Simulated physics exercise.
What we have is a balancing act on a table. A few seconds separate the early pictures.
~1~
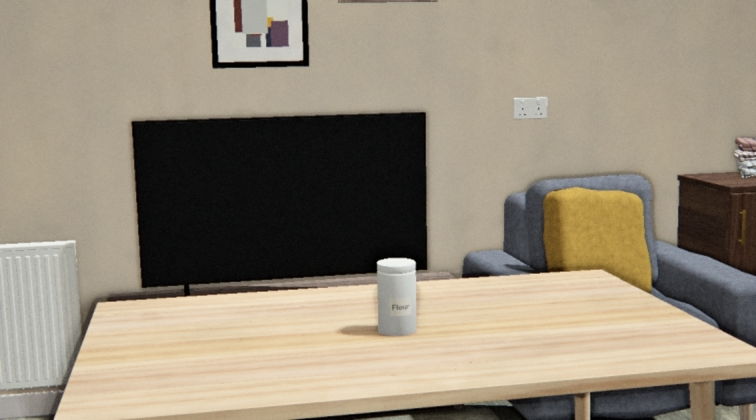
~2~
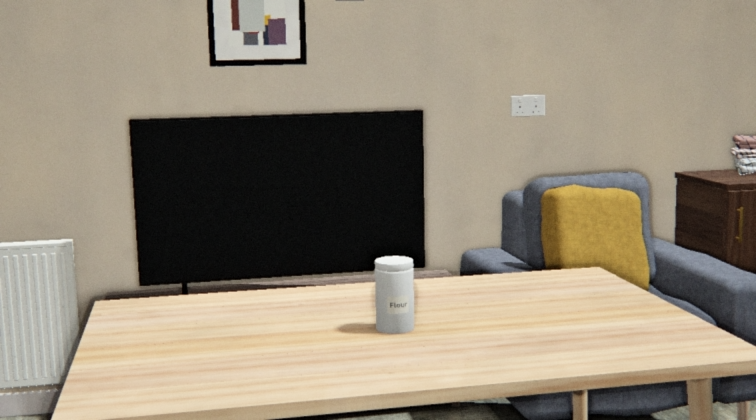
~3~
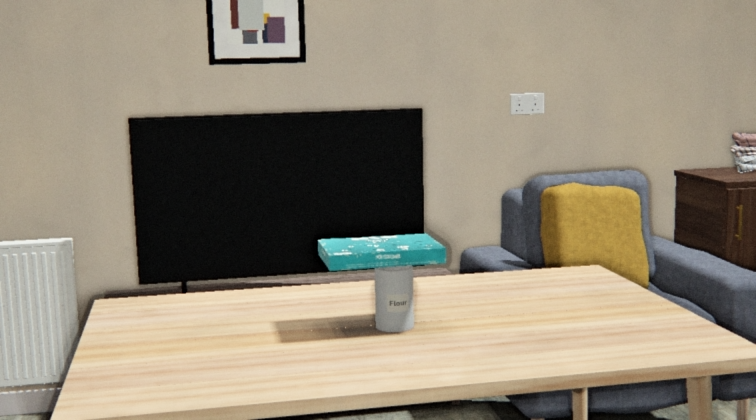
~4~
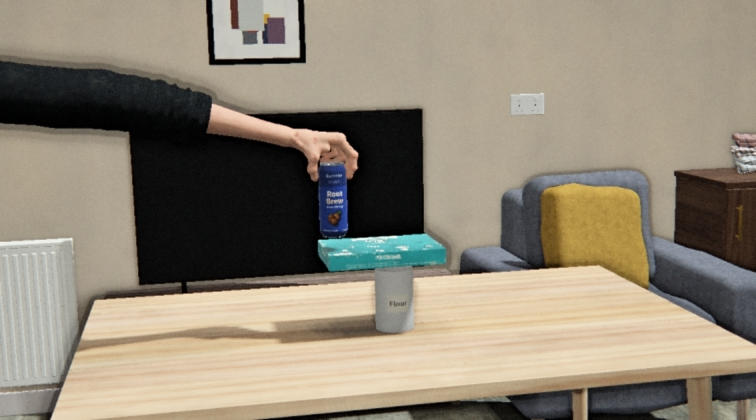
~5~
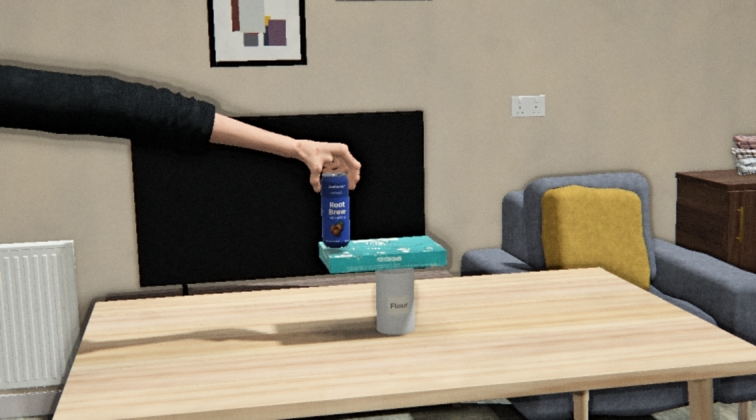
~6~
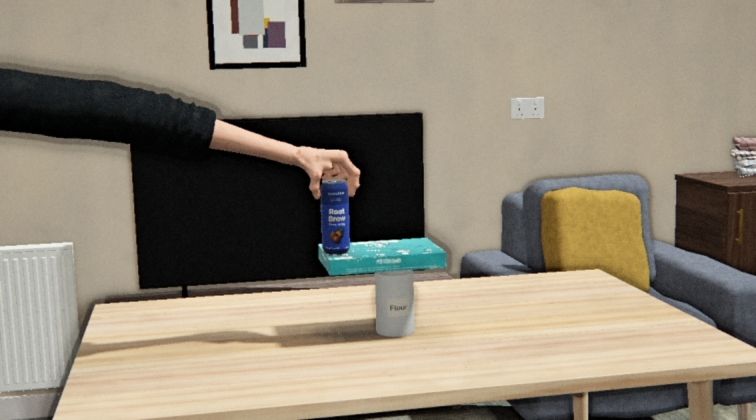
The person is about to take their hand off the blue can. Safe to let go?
The stack fails.
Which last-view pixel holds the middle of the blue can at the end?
Roughly at pixel (276, 335).
Then, 0.30 s on from there, blue can now fallen; turquoise packet turned 57° from how it was put.
Then, 0.40 s on from there, turquoise packet now fallen.
Then, 0.50 s on from there, things are still on the move.
Then, 0.60 s on from there, as before.
In the end, fallen, blue can and turquoise packet; white jar unmoved. At the end, from the last picture's camera, blue can near (276, 335). The stack loses its balance.
